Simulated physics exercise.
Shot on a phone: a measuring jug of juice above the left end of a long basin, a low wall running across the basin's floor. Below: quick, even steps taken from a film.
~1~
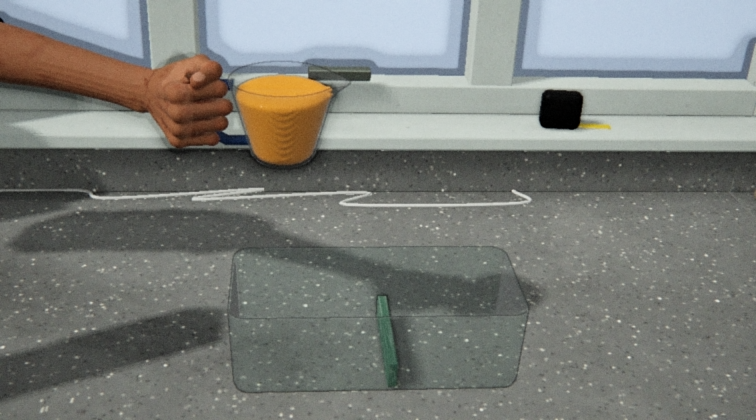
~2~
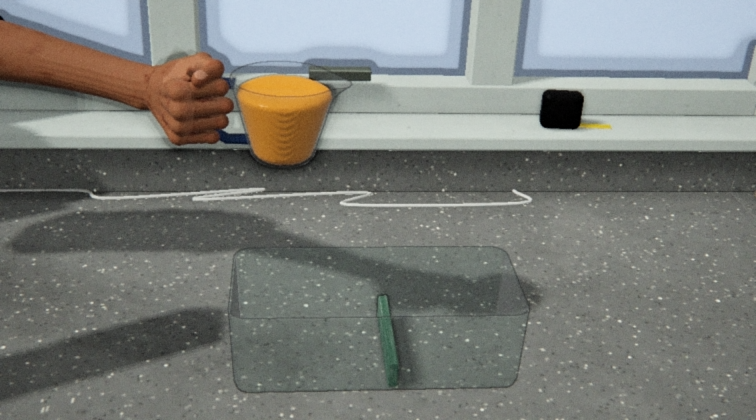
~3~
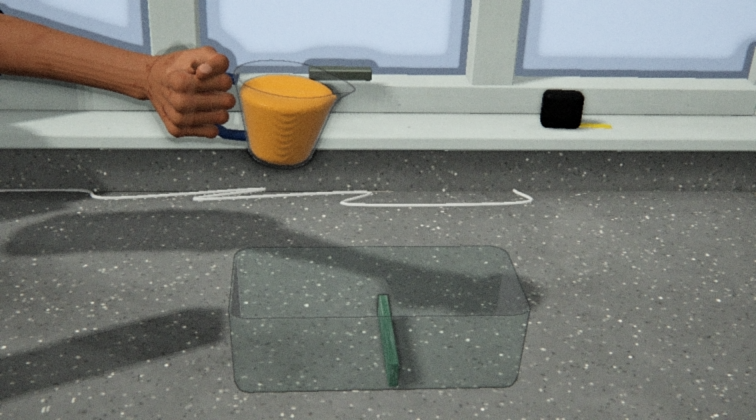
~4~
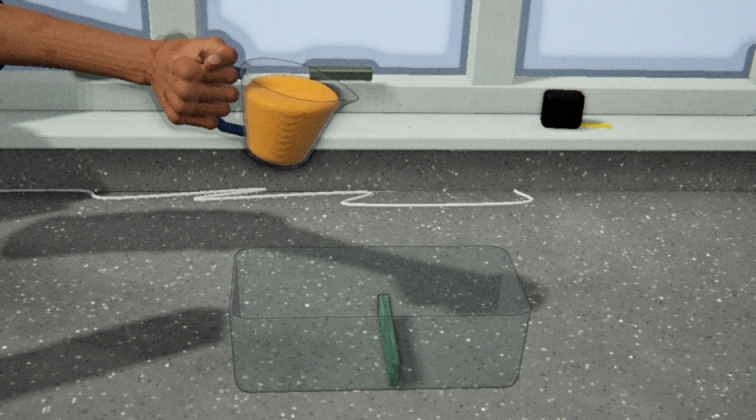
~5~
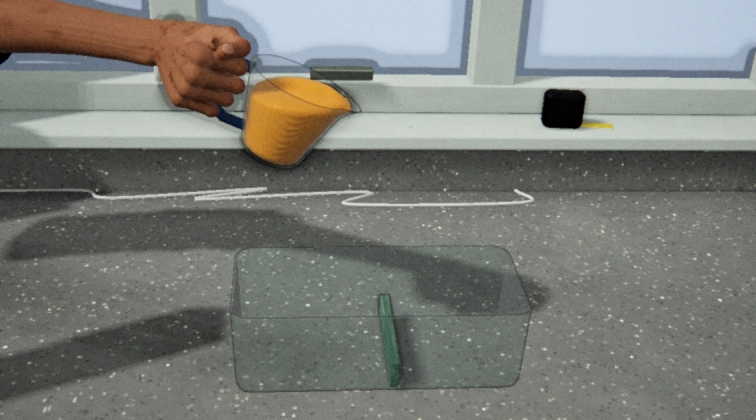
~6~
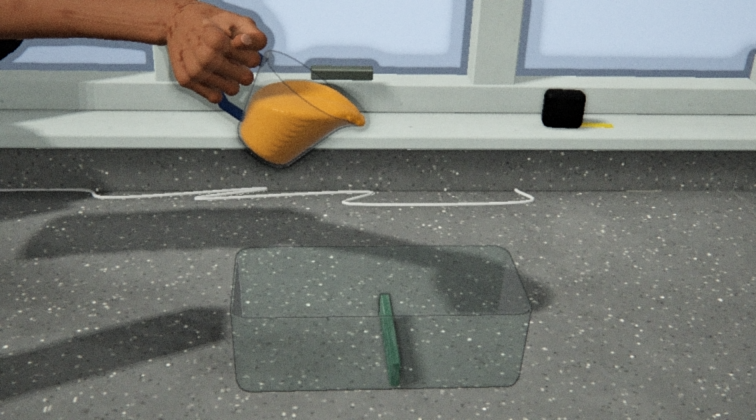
On a speckled grey countertop below a pale window ledge, seen from the front and slightly above, the camera stays still. A hand at the upper left holds a clear jug of orange juice above a long, clear basin with a low green wall across its floor, and a small black block sits at right. The hand steadily tilts the jug rightward until juice reaches its spout.
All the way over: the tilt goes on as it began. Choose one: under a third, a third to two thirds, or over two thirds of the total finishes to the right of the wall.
A third to two thirds finishes to the right of the wall.
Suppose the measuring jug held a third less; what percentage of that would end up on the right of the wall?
Roughly 20 %.
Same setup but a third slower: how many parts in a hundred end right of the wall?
Near 60 %.
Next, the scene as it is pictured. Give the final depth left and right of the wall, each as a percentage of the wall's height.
Left 20 %, right 20 %.
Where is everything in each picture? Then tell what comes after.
In the first frame, tilt 0°; pouring edge (351, 81); surface from (236, 89) to (333, 90); the long basin's rim runs from (231, 283) to (517, 280); the wall's top is at (387, 329).
In the second frame, tilt 2°; pouring edge (353, 83); surface from (236, 88) to (334, 90).
In the third frame, tilt 6°; pouring edge (356, 88); surface from (239, 86) to (336, 93).
In the fourth frame, tilt 14°; pouring edge (360, 97); surface from (244, 86) to (341, 96).
In the fifth frame, tilt 24°; pouring edge (362, 109); surface from (251, 89) to (349, 99).
In the sixth frame, tilt 35°; pouring edge (362, 124); surface from (251, 97) to (355, 113); 3 per cent is over the edge.
A moment on, the measuring jug is tipped right over and 25 per cent is still to pour, 1 is left of the wall and 26 right of it.
Next, the measuring jug is tipped right over and 1 per cent is still to pour, 46 is left of the wall and 42 right of it.
Then the measuring jug is tipped right over and 0 per cent is still to pour, 49 is left of the wall and 43 right of it.
Later the measuring jug is tipped right over and 0 per cent is still to pour, 49 is left of the wall and 44 right of it.
At rest 49 per cent lies left of the wall, 44 right of it and 7 outside.
